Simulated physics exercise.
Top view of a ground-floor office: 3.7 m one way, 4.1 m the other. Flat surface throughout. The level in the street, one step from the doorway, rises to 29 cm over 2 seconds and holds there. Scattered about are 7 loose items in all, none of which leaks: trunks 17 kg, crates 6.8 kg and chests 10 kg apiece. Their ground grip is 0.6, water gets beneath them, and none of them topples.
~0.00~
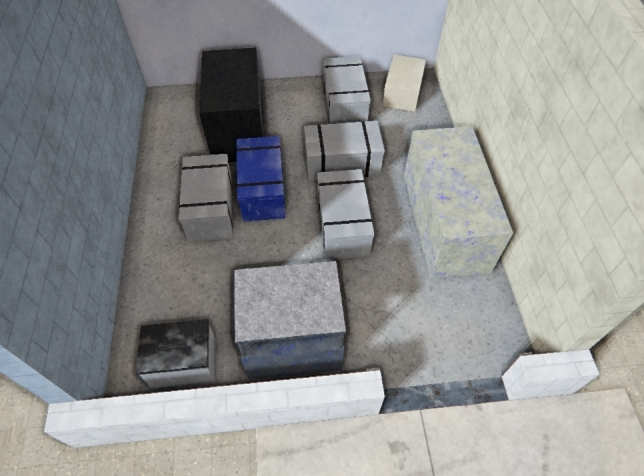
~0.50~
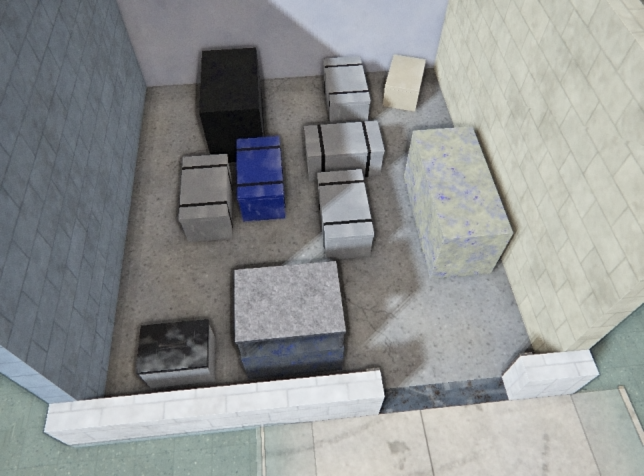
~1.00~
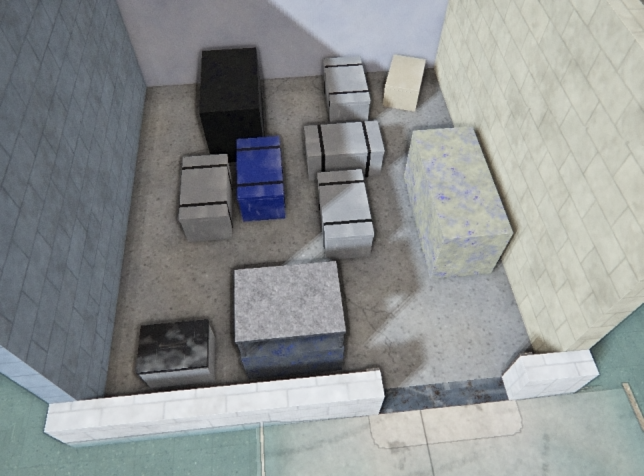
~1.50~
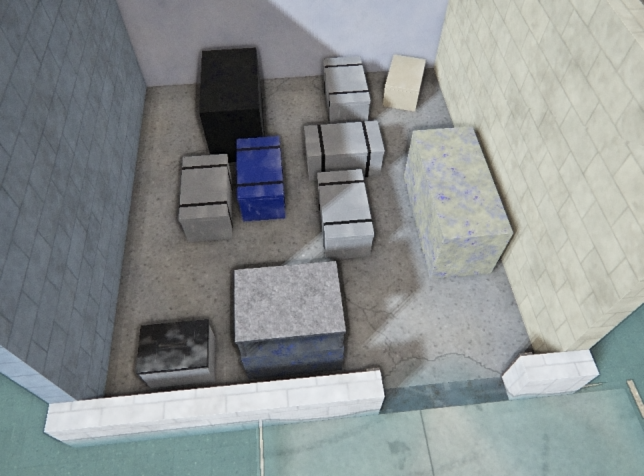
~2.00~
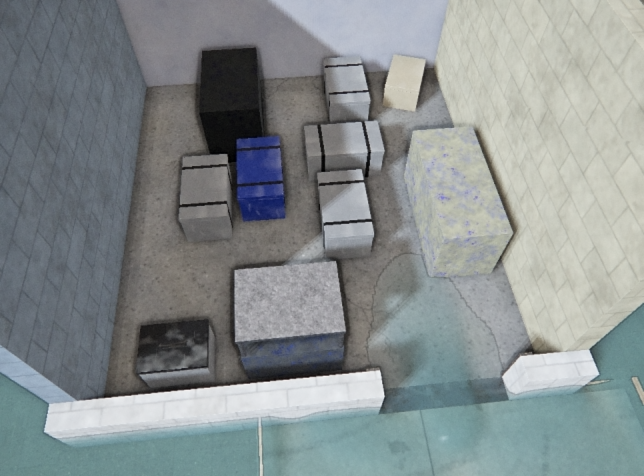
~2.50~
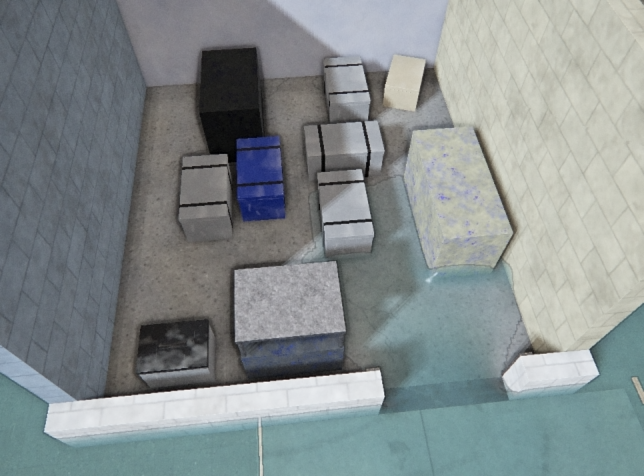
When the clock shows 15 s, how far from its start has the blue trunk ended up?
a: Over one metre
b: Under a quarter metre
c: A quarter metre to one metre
c.
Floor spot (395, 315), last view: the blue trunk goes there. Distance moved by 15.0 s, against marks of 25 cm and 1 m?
Short answer, it is taken a long way.
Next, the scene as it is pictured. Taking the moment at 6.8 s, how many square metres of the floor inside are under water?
At that time the wet patch spans about 13 m2.
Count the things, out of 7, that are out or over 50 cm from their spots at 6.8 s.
5.
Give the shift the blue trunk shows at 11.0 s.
Some 100 cm from the start.
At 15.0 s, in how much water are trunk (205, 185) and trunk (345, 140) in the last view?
I'd put it at 18 cm and 23 cm respectively.
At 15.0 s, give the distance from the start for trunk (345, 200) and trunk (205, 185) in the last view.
The first is 140 cm from its start, the second 80 cm.
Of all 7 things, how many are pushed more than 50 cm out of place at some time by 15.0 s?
The count comes to 6.
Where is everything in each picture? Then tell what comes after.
In the first frame, the blue trunk at (259, 166) rests on the ground; 0.0 m2 under water; 0 of 7 have shifted.
In the second frame, the blue trunk at (259, 166) rests on the ground; 0.0 m2 under water; 0 of 7 have shifted.
In the third frame, the blue trunk at (259, 166) rests on the ground; 0.0 m2 under water; 0 of 7 have shifted.
In the fourth frame, the blue trunk at (259, 166), on the bottom; 0.1 m2 under water; 0 of 7 have shifted.
In the fifth frame, the blue trunk at (259, 166), on the bottom; 1.0 m2 under water; 0 of 7 have shifted.
In the sixth frame, the blue trunk at (259, 166) rests on the ground; water covers 2.6 m2; 0 of 7 have shifted.
After 3.5 s the blue trunk is near (256, 163), 0.0 m from its start, aground; 1 afloat.
After 6.8 s the blue trunk is near (184, 208), 0.9 m from its start, aground; 5 afloat.
After 11.0 s the blue trunk is near (236, 248), 1.0 m from its start, afloat; 7 afloat.
After 15.0 s the blue trunk is near (204, 182), 0.6 m from its start, afloat; 7 afloat.
